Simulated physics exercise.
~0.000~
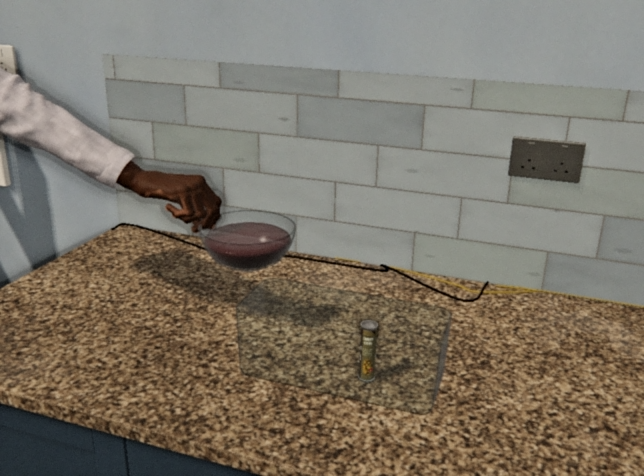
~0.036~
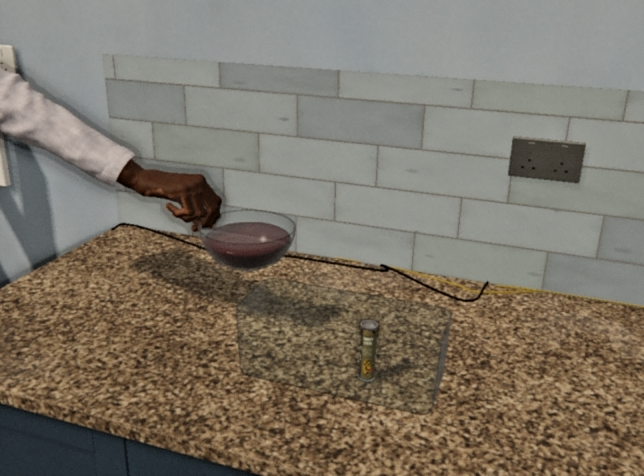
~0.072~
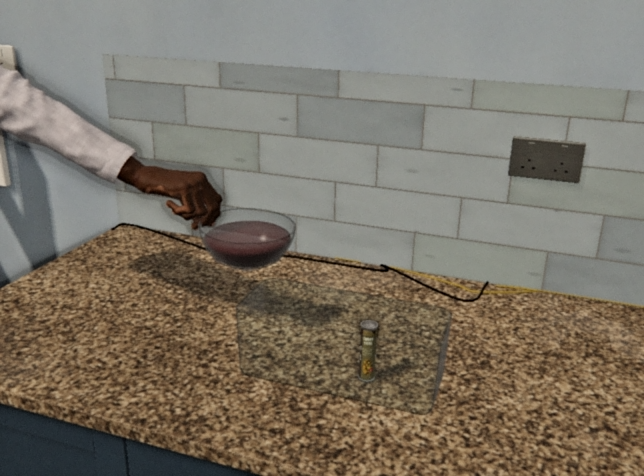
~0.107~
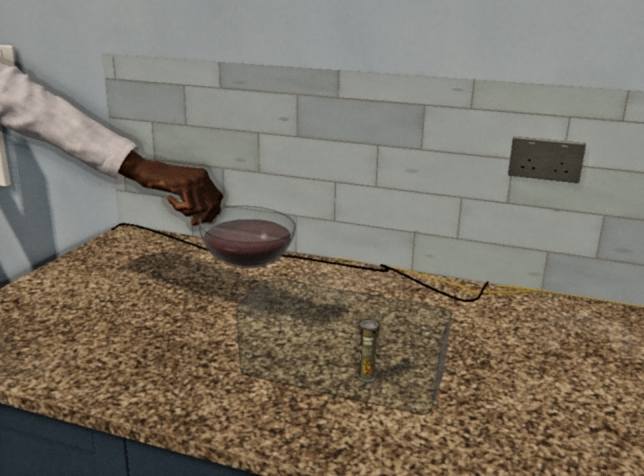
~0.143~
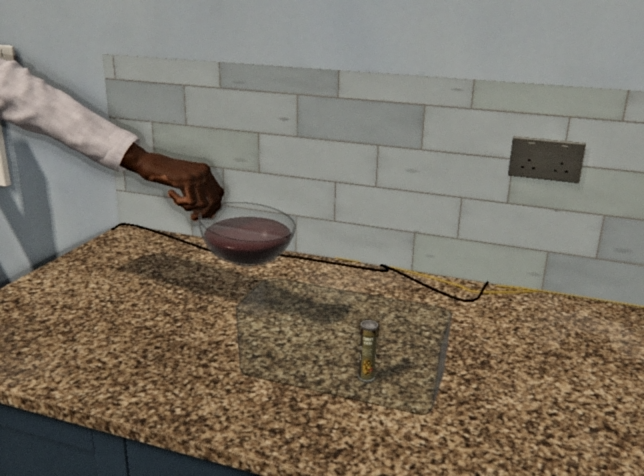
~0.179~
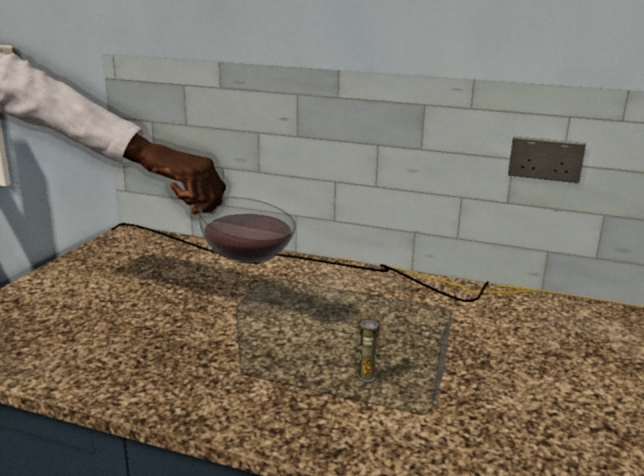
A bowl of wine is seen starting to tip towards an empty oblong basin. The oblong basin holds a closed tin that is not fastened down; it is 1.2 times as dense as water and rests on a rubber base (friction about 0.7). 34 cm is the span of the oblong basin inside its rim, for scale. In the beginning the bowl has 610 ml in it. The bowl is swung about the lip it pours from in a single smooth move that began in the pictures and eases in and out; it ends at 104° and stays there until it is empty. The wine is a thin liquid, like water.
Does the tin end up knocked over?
Yes.
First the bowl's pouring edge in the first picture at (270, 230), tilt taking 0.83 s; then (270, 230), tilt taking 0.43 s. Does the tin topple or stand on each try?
Run one: It does not tip. Run two: It tumbles.
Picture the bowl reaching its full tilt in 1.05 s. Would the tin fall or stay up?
The tin topples.
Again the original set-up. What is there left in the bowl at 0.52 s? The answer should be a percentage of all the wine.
Roughly 50 per cent.
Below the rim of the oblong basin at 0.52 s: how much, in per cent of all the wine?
At that time the basin holds about 5 per cent of the liquid.
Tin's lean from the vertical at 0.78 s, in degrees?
The tilt comes to near 10°.
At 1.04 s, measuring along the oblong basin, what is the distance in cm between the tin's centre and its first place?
Around 7 cm.
After 0.52 s the tilt is 73° and 49 per cent is still to pour; the tin stands where it began.
After 0.78 s the tilt is 103° and 0 per cent is still to pour; the tin leans 12°.
After 1.04 s the tilt is 104° and 0 per cent is still to pour; the tin lies on its side.
After 1.33 s the tilt is 104° and 0 per cent is still to pour; the tin lies on its side.
In the end the tin lies on its side.
